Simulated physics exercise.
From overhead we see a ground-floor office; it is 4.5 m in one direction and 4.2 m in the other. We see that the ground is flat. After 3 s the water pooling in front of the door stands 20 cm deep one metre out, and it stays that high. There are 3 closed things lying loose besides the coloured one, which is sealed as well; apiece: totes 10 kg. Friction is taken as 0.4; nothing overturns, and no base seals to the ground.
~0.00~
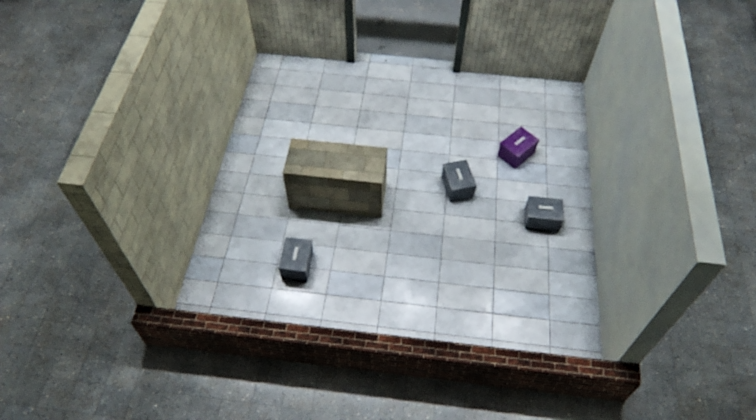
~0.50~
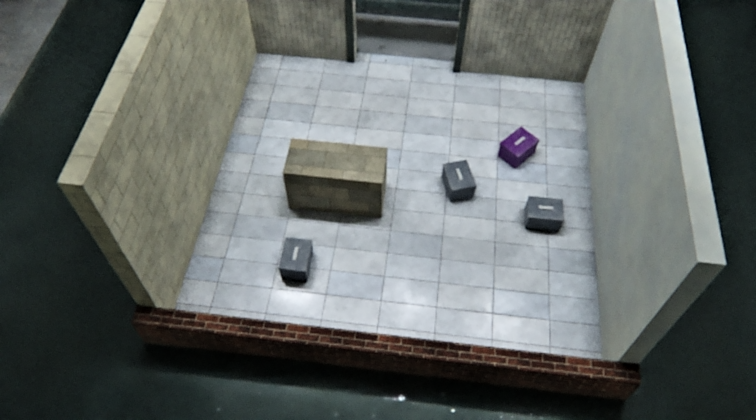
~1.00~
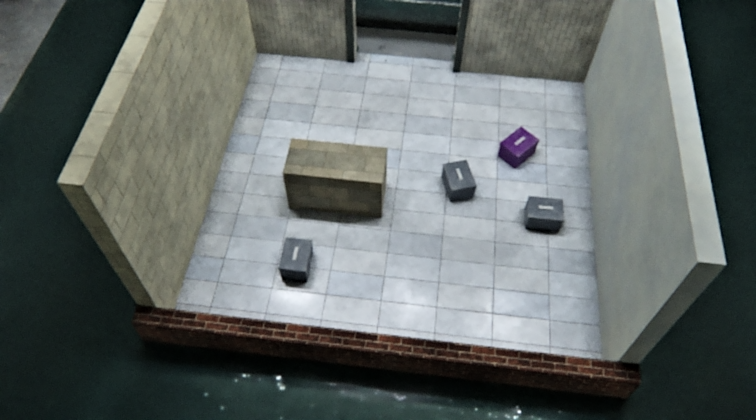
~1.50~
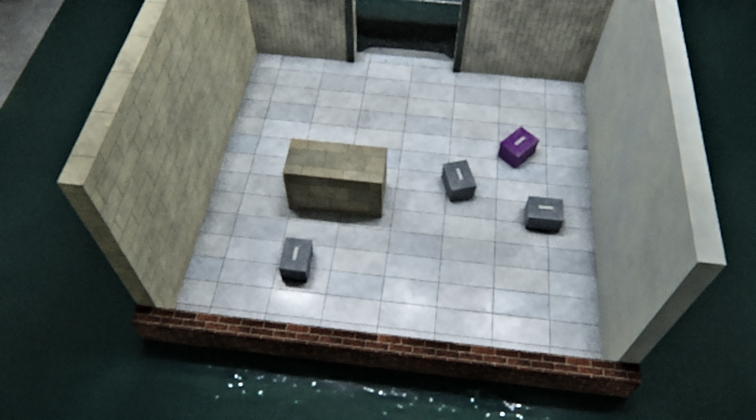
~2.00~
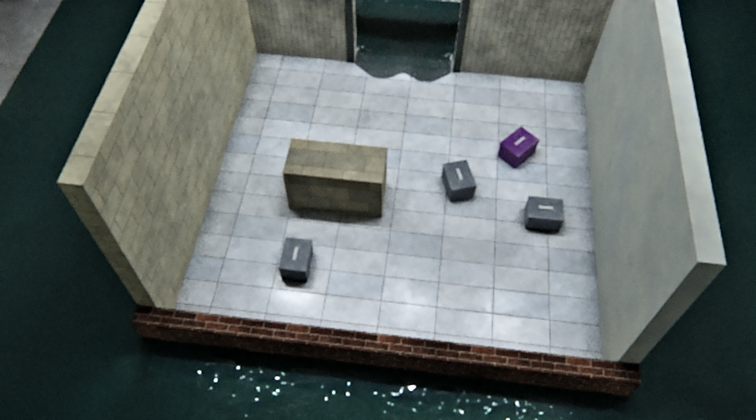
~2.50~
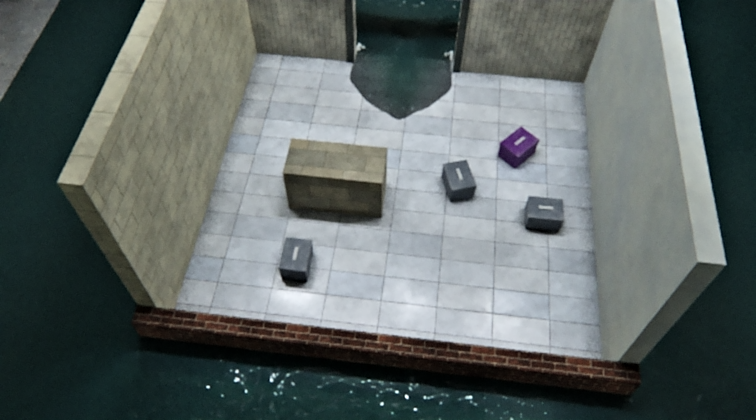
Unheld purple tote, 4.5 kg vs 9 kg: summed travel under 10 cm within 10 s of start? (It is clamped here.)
I think only the heavier option passes.
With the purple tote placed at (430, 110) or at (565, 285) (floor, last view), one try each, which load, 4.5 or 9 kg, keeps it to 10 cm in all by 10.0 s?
Try by try, no option works; no option works.
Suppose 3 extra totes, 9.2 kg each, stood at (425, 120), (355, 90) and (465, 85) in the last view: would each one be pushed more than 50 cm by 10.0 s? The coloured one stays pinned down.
Note, in sequence: Exceeded, exceeded, not exceeded.
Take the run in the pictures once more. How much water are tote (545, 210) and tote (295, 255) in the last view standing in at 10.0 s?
Around 6 cm and 6 cm.
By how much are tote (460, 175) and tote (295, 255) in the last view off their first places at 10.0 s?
The first is 140 cm from its start, the second 10 cm.
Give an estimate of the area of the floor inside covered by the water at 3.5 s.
I'd estimate close to 4.0 m2.
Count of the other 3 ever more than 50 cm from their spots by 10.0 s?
That makes 1.
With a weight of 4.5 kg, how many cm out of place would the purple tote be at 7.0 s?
I'd put it at roughly 30 cm.
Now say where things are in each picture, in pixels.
The first picture shows the purple tote at (520, 141) rests on the ground; water covers 0.0 m2; 0 of 4 have shifted.
The second picture shows the purple tote at (520, 141), on the bottom; water covers 0.0 m2; 0 of 4 have shifted.
The third picture shows the purple tote at (520, 141), on the bottom; water covers 0.0 m2; 0 of 4 have shifted.
The fourth picture shows the purple tote at (520, 141) rests on the ground; 0.0 m2 under water; 0 of 4 have shifted.
The fifth picture shows the purple tote at (520, 141), on the bottom; 0.2 m2 under water; 0 of 4 have shifted.
The sixth picture shows the purple tote at (520, 141), on the bottom; water covers 0.9 m2; 0 of 4 have shifted.
After 3.5 s the purple tote would be 0 cm from its start with 4.5 kg and 0 cm from its start with 9 kg; 0 cm of water round it then.
After 4.5 s the purple tote would be 2 cm from its start with 4.5 kg and 0 cm from its start with 9 kg; 3 cm of water round it then.
After 7.0 s the purple tote would be 33 cm from its start with 4.5 kg and 0 cm from its start with 9 kg; 3 cm of water round it then.
After 10.0 s the purple tote would be 85 cm from its start with 4.5 kg and 0 cm from its start with 9 kg; 5 cm of water round it then.
